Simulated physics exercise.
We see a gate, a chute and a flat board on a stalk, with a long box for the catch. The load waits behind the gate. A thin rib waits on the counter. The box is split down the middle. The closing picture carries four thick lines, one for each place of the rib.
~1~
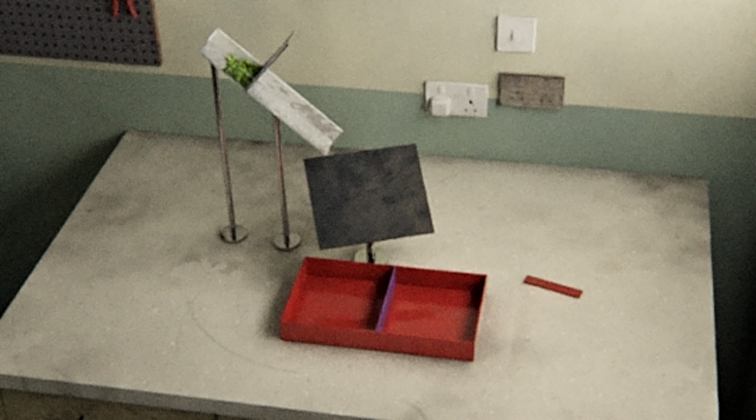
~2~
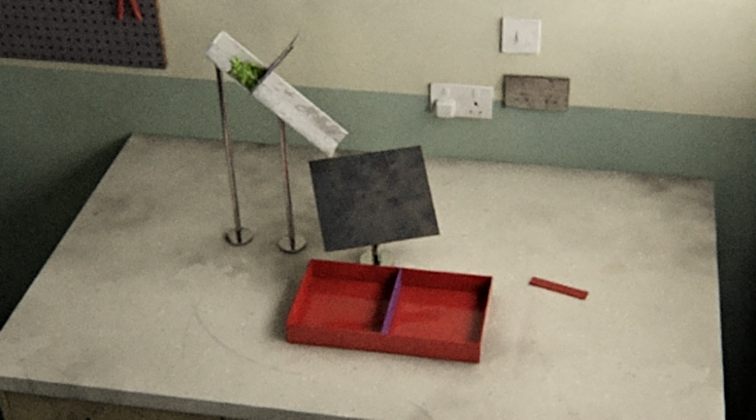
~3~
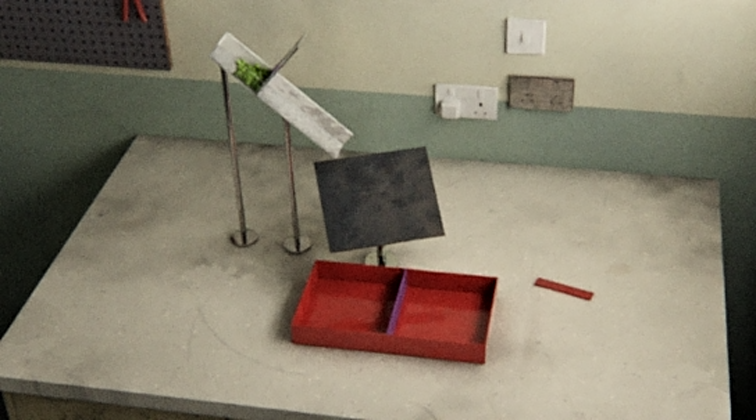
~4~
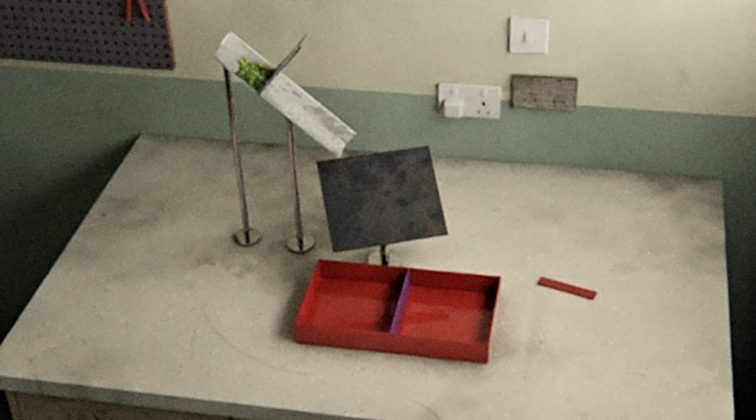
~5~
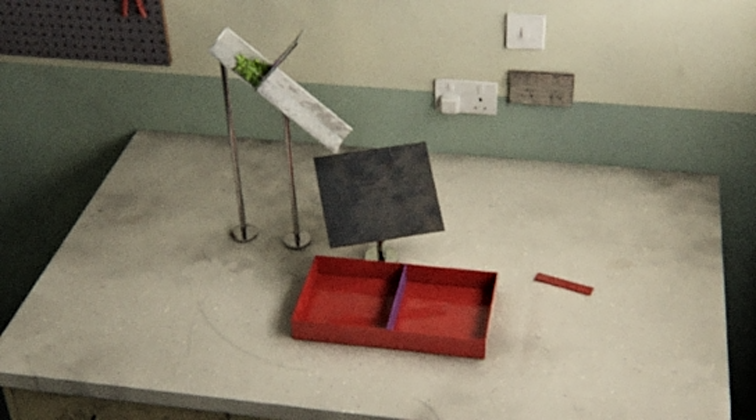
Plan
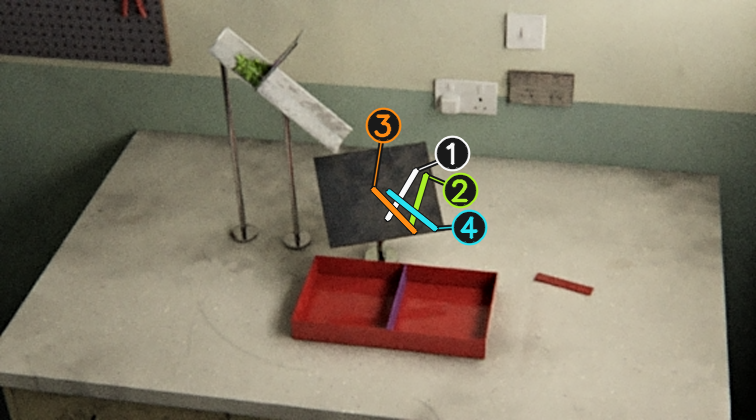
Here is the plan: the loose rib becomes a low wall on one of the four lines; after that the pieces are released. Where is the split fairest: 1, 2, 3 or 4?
2 works best here.
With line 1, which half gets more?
The left half.
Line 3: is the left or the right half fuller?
Right.
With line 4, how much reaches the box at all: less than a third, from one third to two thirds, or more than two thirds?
It is from one third to two thirds.
On the marked copy, line 1 from (415, 170) to (387, 218); line 2 from (426, 175) to (410, 228); line 3 from (373, 189) to (414, 231); line 4 from (389, 191) to (435, 228).
With 1, of what is caught, nearly all in the left half, a small part in the right.
With 2, of what is caught, about half in the left half, about half in the right.
With 3, of what is caught, a small part in the left half, most in the right.
With 4, of what is caught, about a third in the left half, about two thirds in the right.
